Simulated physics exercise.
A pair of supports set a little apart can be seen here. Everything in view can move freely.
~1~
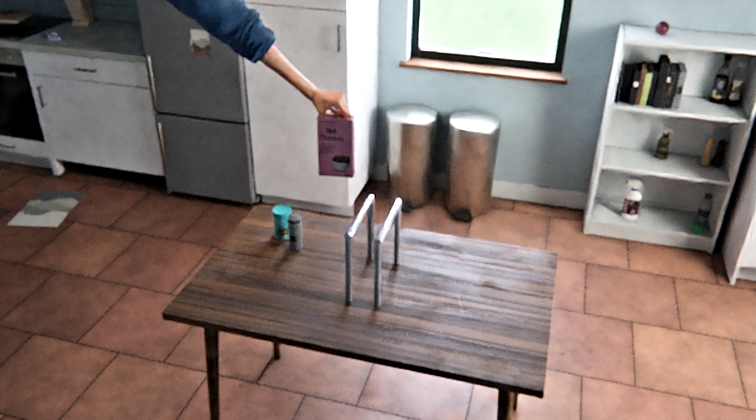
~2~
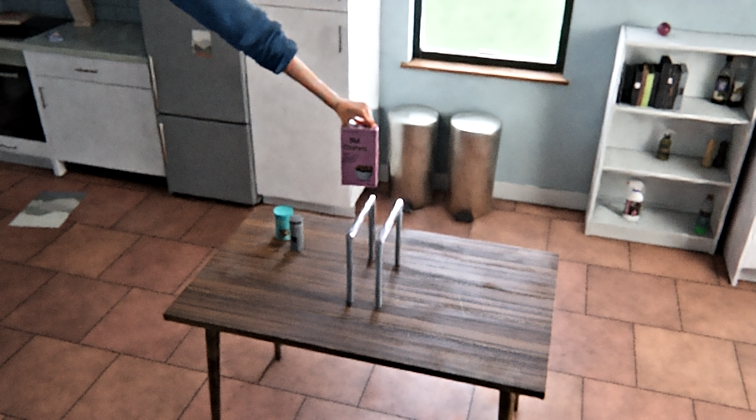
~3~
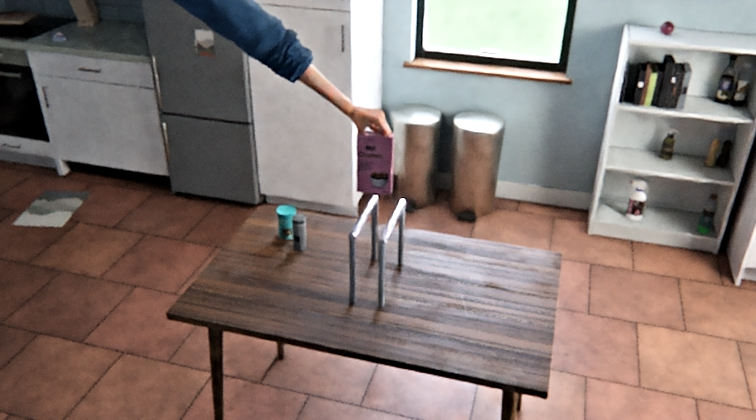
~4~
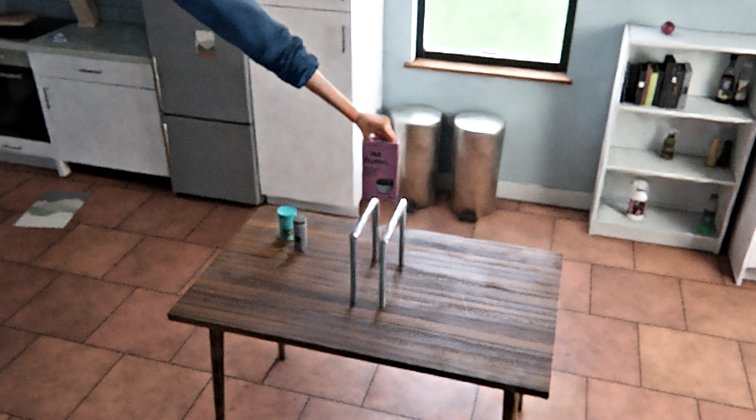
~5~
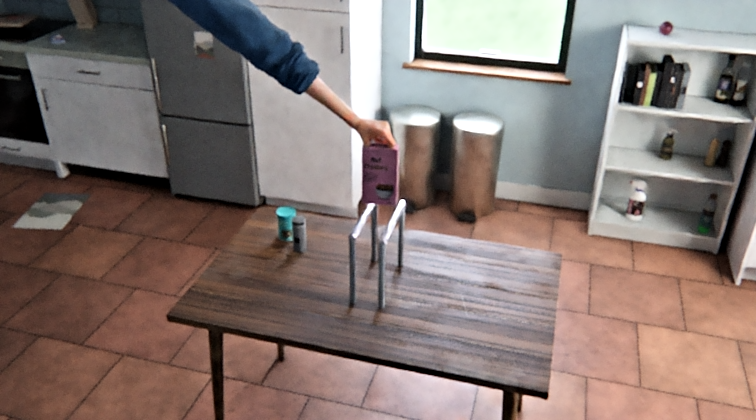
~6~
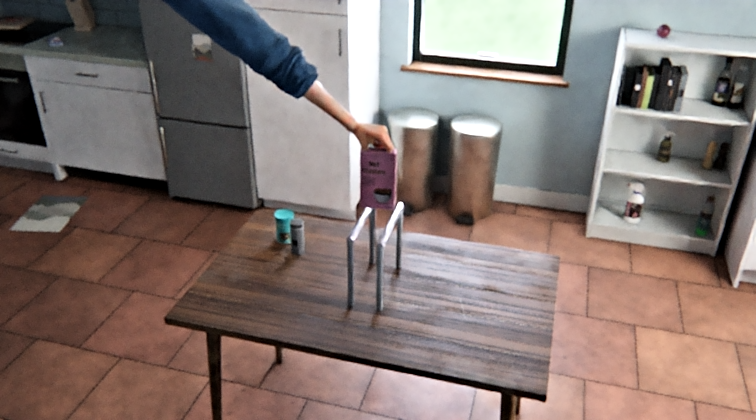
A hand carries a pink packet right and holds it above two metal supports on the table.
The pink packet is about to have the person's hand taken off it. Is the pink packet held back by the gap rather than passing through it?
Yes: It is stopped.
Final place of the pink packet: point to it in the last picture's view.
Close to (378, 193) in the last picture.
Then, 0.10 s past the last view, things are still on the move.
Then, 0.20 s past the last view, pink packet displaced a little near (378, 193).
Then, 0.40 s past the last view, pink packet resting near (378, 193).
Finally, moved from the start, pink packet; the other 2 still in place. Final places as the last picture's camera would see them, pink packet near (378, 193). The packet lodges.
